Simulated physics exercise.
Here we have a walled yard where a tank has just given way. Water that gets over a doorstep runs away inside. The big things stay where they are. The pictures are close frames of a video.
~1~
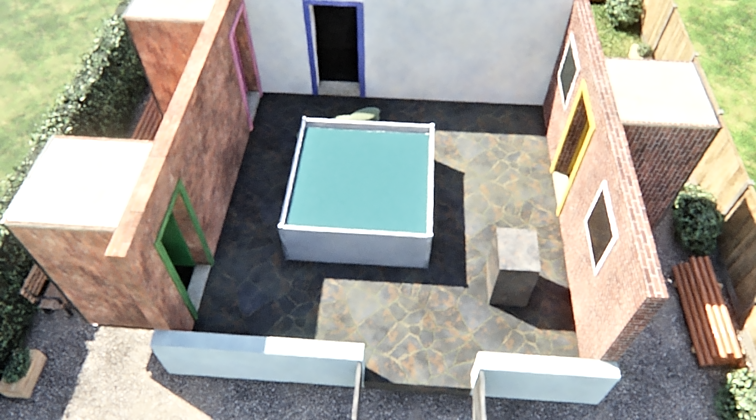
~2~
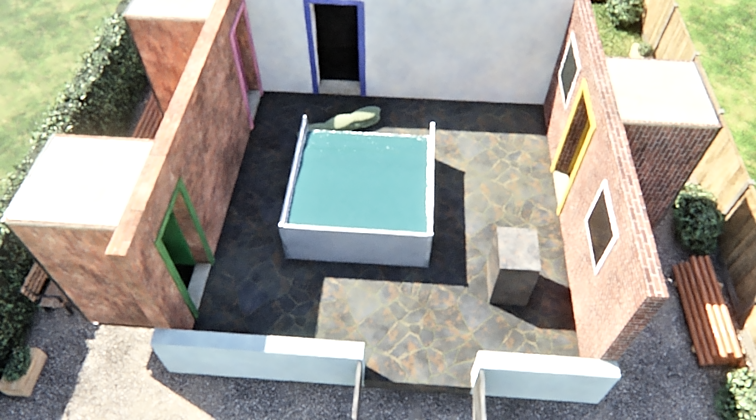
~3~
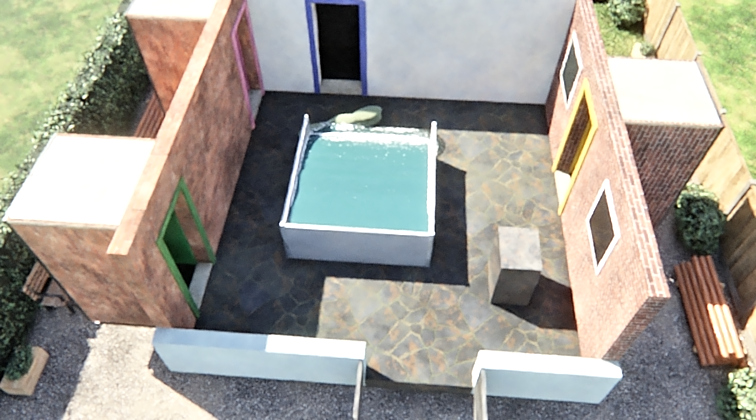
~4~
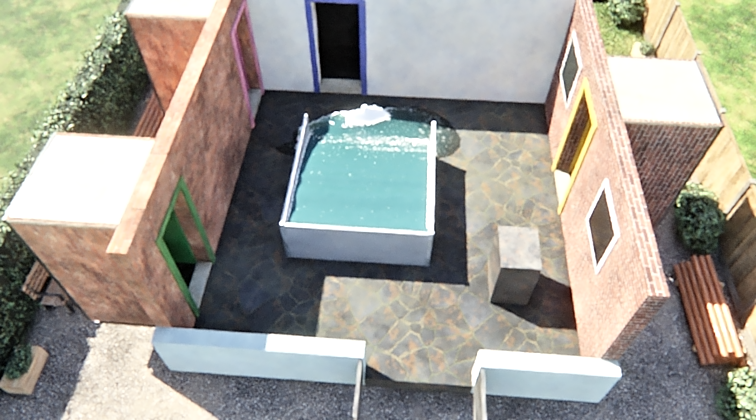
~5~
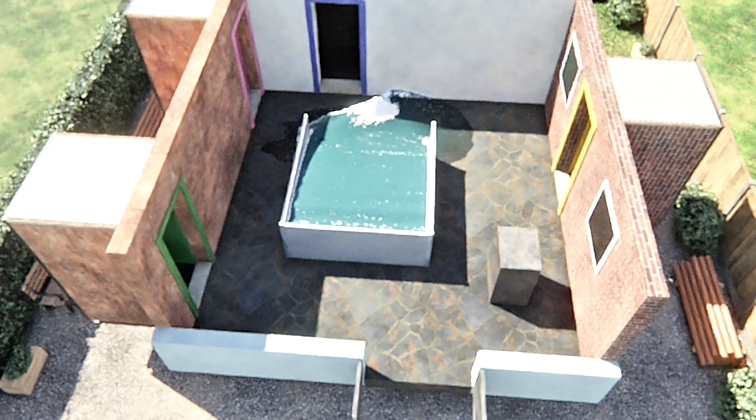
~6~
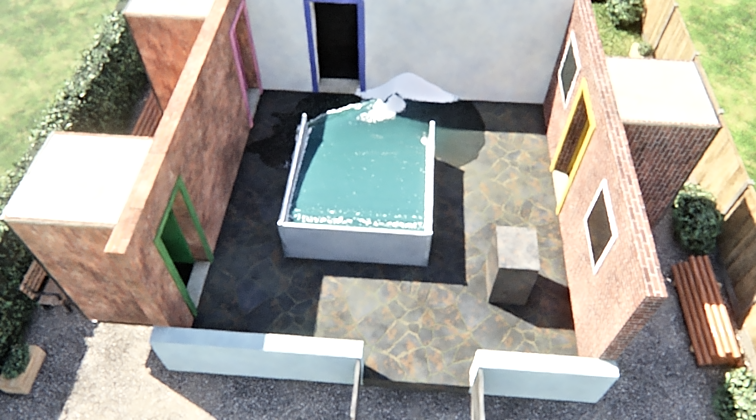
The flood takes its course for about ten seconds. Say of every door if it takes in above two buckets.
In the end: The pink door lets in a lot; the green door lets in a lot; the blue door lets in a lot; the yellow door lets in a lot.
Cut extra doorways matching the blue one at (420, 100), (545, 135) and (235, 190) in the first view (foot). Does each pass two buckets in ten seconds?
In that order: Takes more, passes that mark, holds.
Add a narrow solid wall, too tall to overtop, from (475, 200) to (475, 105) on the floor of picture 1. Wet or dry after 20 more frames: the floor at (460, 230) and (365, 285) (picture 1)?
In that order: Covered, dry.
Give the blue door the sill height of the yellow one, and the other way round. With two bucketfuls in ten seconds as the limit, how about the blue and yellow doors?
In short: Blue lets more in, yellow lets less in.
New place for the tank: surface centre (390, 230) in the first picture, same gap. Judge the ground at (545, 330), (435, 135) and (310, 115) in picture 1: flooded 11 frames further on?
As listed: No water, flooded, under water.
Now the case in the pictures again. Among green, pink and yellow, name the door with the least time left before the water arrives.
I say the pink door.
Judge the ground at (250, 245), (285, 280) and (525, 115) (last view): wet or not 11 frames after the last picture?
In turn: Free of water, no water, flooded.
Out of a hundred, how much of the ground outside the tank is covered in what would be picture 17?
Near 40 in a hundred.
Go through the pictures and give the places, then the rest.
In the first picture, still water in the tank at (362, 176).
In the second picture, the front is at a hidden place, out from the gap on the tank's far side.
In the third picture, the front is at (439, 143), out from the gap on the tank's far side.
In the fourth picture, water pours out on the tank's far side and has run to (445, 124).
In the fifth picture, water pours out on the tank's far side and has run to (457, 114).
In the sixth picture, water pours out on the tank's far side and has run to (467, 103).
A moment on, water covers 30 % of the floor; the pink door not reached, the green door not reached, the blue door under two buckets in, the yellow door not reached.
Next, water covers 40 % of the floor; the pink door under two buckets in, the green door not reached, the blue door over two buckets in, the yellow door wet at the sill, nothing in.
Then, water covers 70 % of the floor; the pink door far over two buckets in, the green door wet at the sill, nothing in, the blue door over two buckets in, the yellow door under two buckets in.
Later, water covers 95 % of the floor; the pink door far over two buckets in, the green door wet at the sill, nothing in, the blue door over two buckets in, the yellow door over two buckets in.
In the end, water covers 95 % of the floor; the pink door far over two buckets in, the green door far over two buckets in, the blue door over two buckets in, the yellow door over two buckets in.
